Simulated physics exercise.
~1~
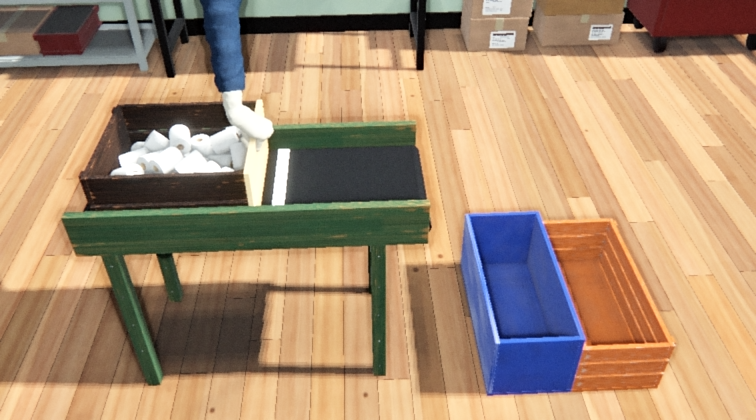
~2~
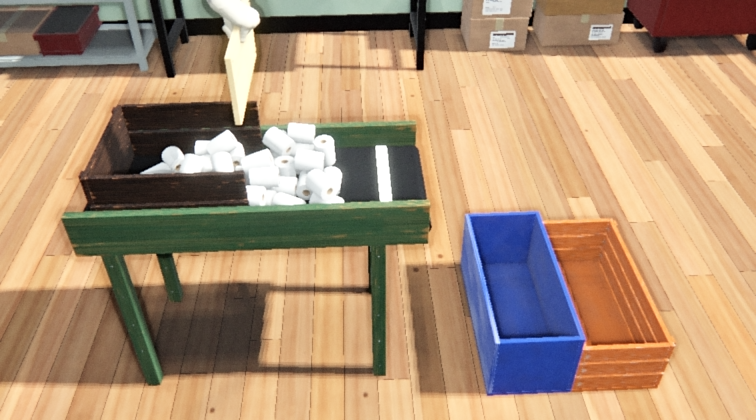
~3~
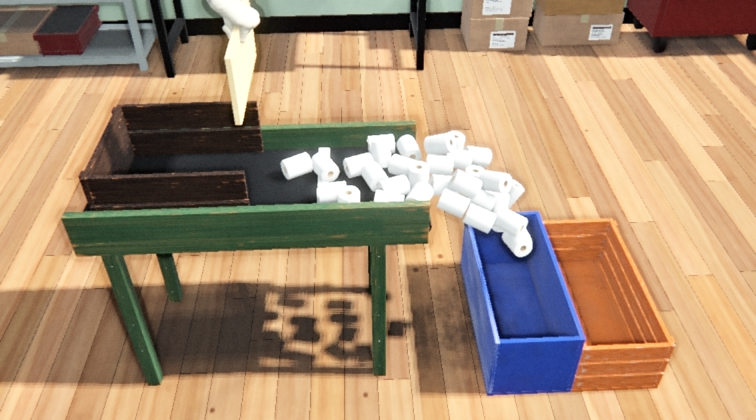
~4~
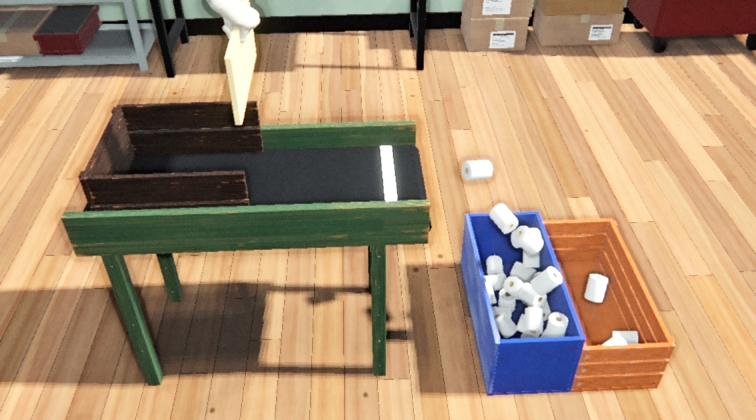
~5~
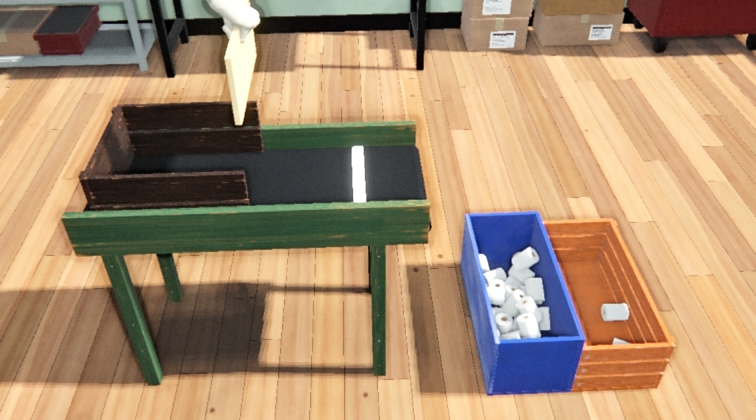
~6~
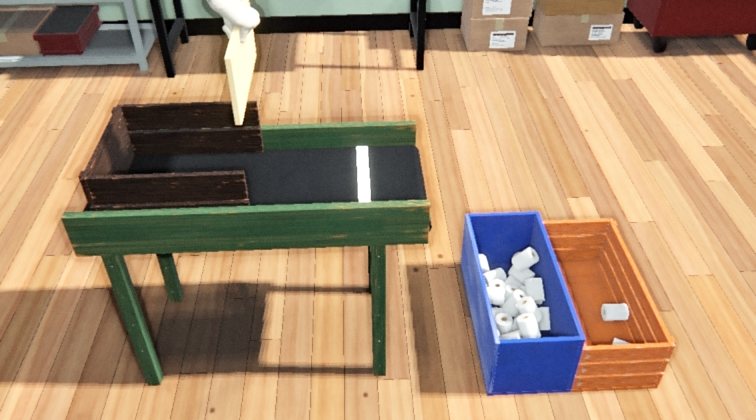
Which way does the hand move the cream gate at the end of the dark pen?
The hand moves the gate up, clear of the pen's open end, and the rolls travel out along the belt.
A pale hand in a blue sleeve raises the cream gate of a dark pen packed with white paper rolls on a green-framed conveyor. The rolls ride the black belt to the right in a loose, tumbling crowd, while the hand holds the gate up above. Reaching the end, they spill off in a stream toward a blue bin and an orange tub standing side by side on the wooden floor. Most drop into the nearer blue bin, and a few fly farther into the orange tub. The belt ends up empty, with the blue bin holding nearly all the rolls.
